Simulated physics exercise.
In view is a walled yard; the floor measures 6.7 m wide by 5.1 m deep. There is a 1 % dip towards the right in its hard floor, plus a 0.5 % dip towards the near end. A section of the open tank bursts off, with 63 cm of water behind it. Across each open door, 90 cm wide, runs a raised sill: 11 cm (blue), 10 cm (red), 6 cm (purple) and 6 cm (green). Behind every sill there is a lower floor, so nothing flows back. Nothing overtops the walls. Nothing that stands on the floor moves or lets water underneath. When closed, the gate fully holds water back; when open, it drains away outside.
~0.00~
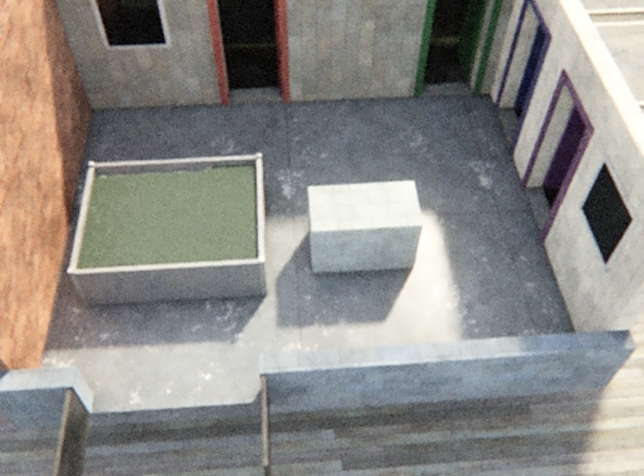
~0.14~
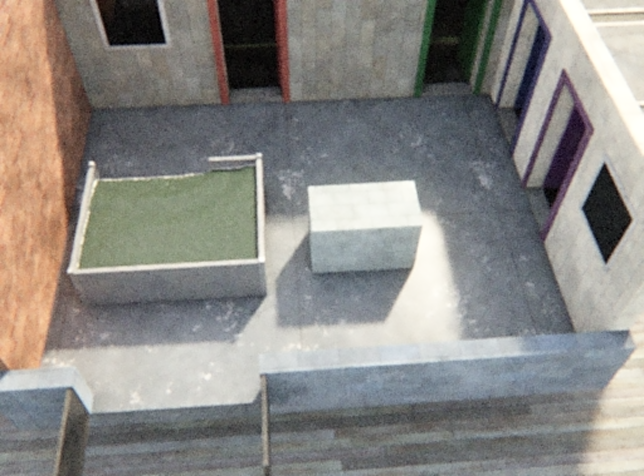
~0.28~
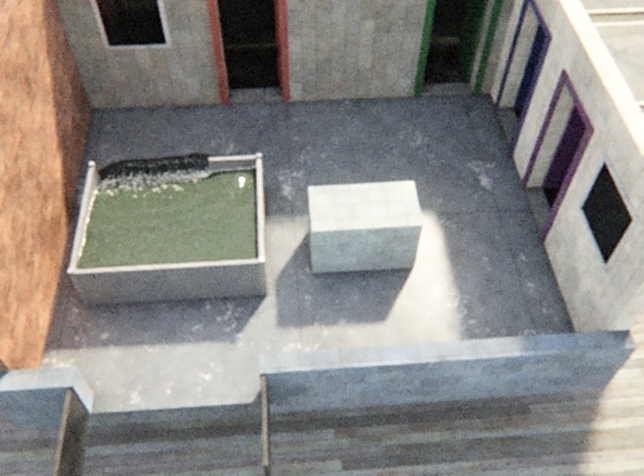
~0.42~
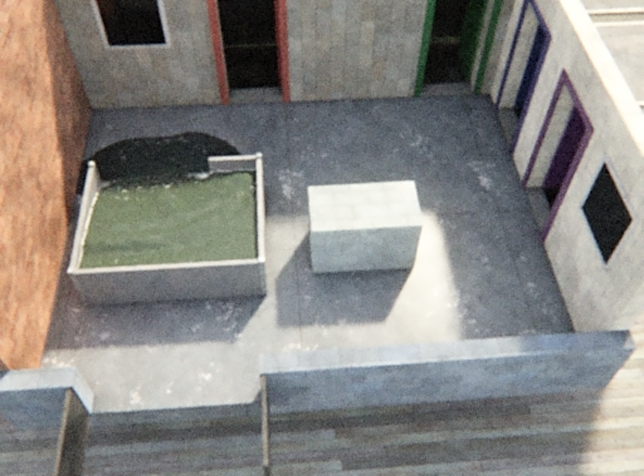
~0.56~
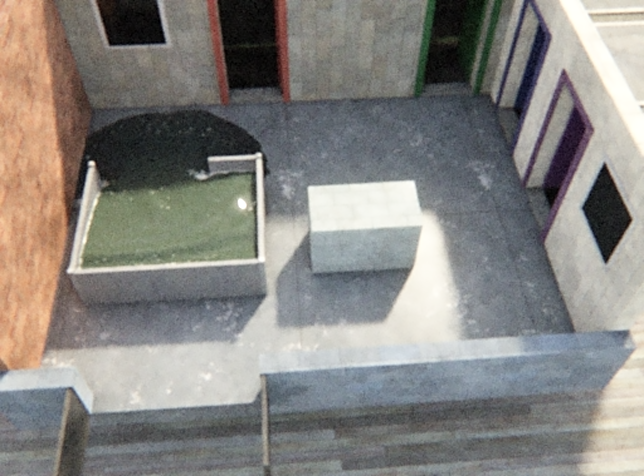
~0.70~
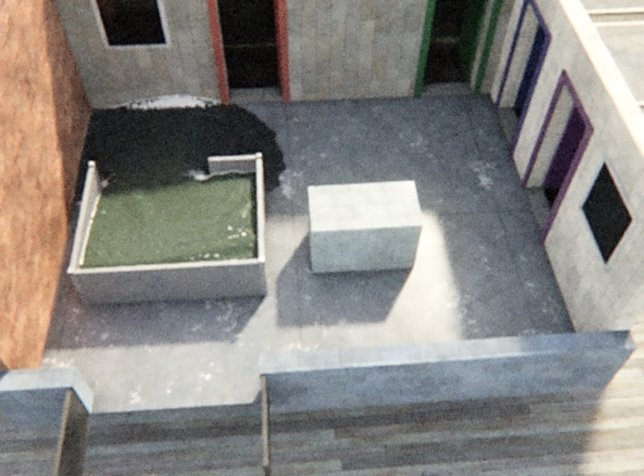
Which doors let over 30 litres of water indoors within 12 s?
One by one: Blue door: The inflow ends up higher than the cap, red door: The inflow ends up higher than the cap, purple door: The inflow ends up higher than the cap, green door: The inflow ends up higher than the cap.
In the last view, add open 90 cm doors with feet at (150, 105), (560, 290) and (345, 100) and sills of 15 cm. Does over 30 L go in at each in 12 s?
In that order: Beyond it, short of it, short of it.
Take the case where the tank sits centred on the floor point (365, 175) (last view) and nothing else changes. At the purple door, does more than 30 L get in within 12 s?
Then, at purple, it's within bounds.
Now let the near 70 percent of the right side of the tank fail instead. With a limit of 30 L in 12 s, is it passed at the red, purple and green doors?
Red short, purple beyond, green beyond.
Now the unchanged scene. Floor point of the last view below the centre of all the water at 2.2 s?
Pixel position near (177, 178).
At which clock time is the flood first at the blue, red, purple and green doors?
So, blue at 2.8 s, then red at 0.8 s, purple at 3.6 s, and green at 2.4 s.
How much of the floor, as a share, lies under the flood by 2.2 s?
Close to 25 in a hundred.
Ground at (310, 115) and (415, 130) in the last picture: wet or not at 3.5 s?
Soaked, soaked.
After 1.4 s water covers 20 % of the floor and is deepest (54 cm) near (91, 118); blue door not reached, red door 19 cm at the sill, 5 L in, purple door not reached, green door not reached.
After 2.2 s water covers 25 % of the floor and is deepest (40 cm) near (132, 147); blue door not reached, red door 17 cm at the sill, 27 L in, purple door not reached, green door not reached.
After 3.5 s water covers 60 % of the floor and is deepest (22 cm) near (90, 182); blue door 16 cm at the sill, 2 L in, red door 15 cm at the sill, 50 L in, purple door not reached, green door 5 cm at the sill, 0 L in.
After 7.0 s water covers 90 % of the floor and is deepest (18 cm) near (585, 362); blue door 16 cm at the sill, 101 L in, red door 7 cm at the sill, 65 L in, purple door 12 cm at the sill, 66 L in, green door 11 cm at the sill, 28 L in.
After 12.0 s water covers 100 % of the floor and is deepest (13 cm) near (580, 349); blue door 9 cm at the sill, 112 L in, red door 4 cm at the sill, 65 L in, purple door 9 cm at the sill, 100 L in, green door 8 cm at the sill, 72 L in.
